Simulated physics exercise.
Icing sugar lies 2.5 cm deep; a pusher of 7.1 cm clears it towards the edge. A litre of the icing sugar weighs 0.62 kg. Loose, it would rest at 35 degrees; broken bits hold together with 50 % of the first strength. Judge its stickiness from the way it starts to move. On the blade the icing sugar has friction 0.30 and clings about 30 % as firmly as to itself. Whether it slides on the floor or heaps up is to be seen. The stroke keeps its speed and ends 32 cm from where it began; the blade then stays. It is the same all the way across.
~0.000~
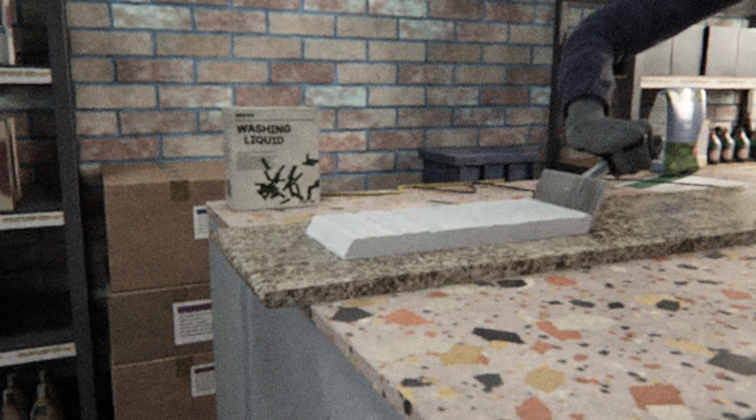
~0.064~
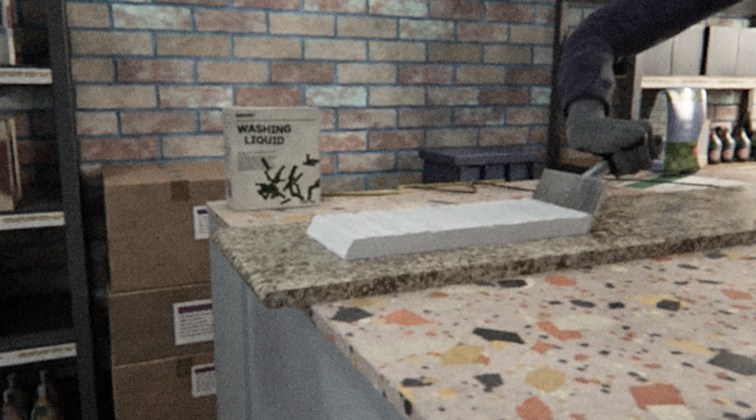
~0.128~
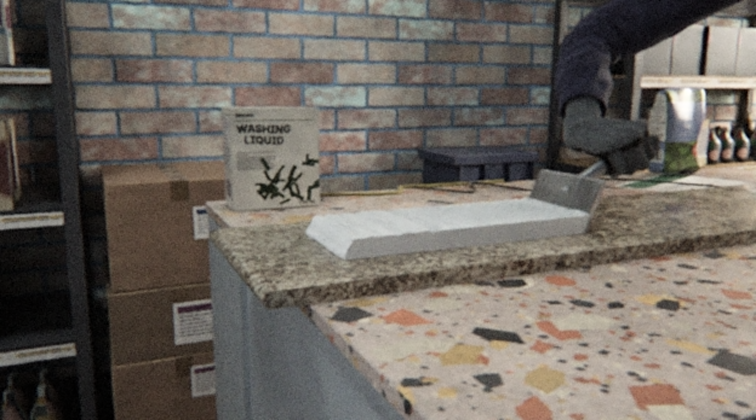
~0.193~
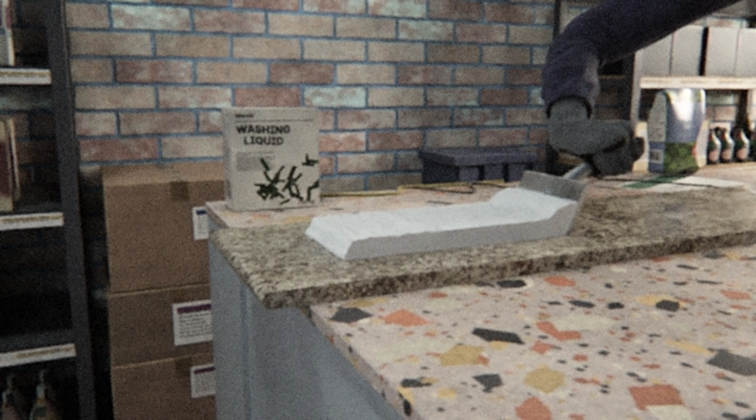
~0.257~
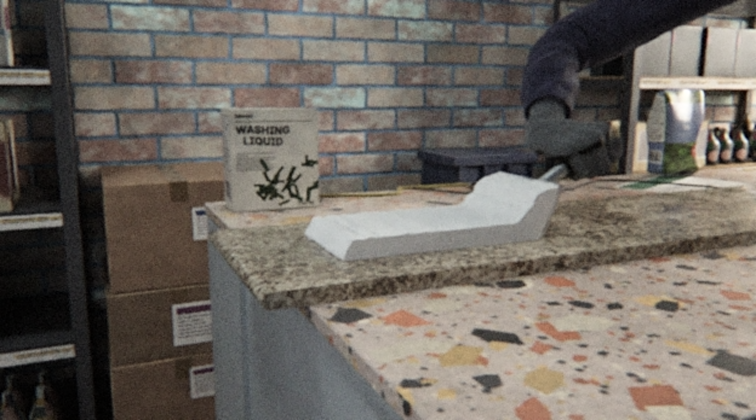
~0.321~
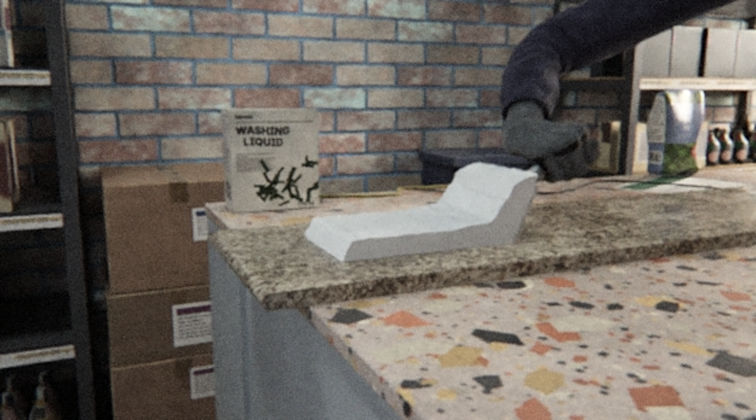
We see a dark-sleeved, gloved hand hold a flat blade against a low white slab of icing sugar on a stone counter, then push it left, heaping the right end into a tall mound while the left edge stays put.
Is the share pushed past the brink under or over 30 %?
The share pushed past the brink is under 30 %.
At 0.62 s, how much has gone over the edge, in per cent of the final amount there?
Some 0 per cent.
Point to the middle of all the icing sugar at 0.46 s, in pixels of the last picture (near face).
Around (411, 231).
After 0.46 s, 0 % has gone over the edge.
After 0.62 s, 0 % has gone over the edge.
After 0.78 s, 16 % has gone over the edge.
After 0.95 s, 17 % has gone over the edge.
After 1.02 s, at the end, 17 % has gone over the edge.
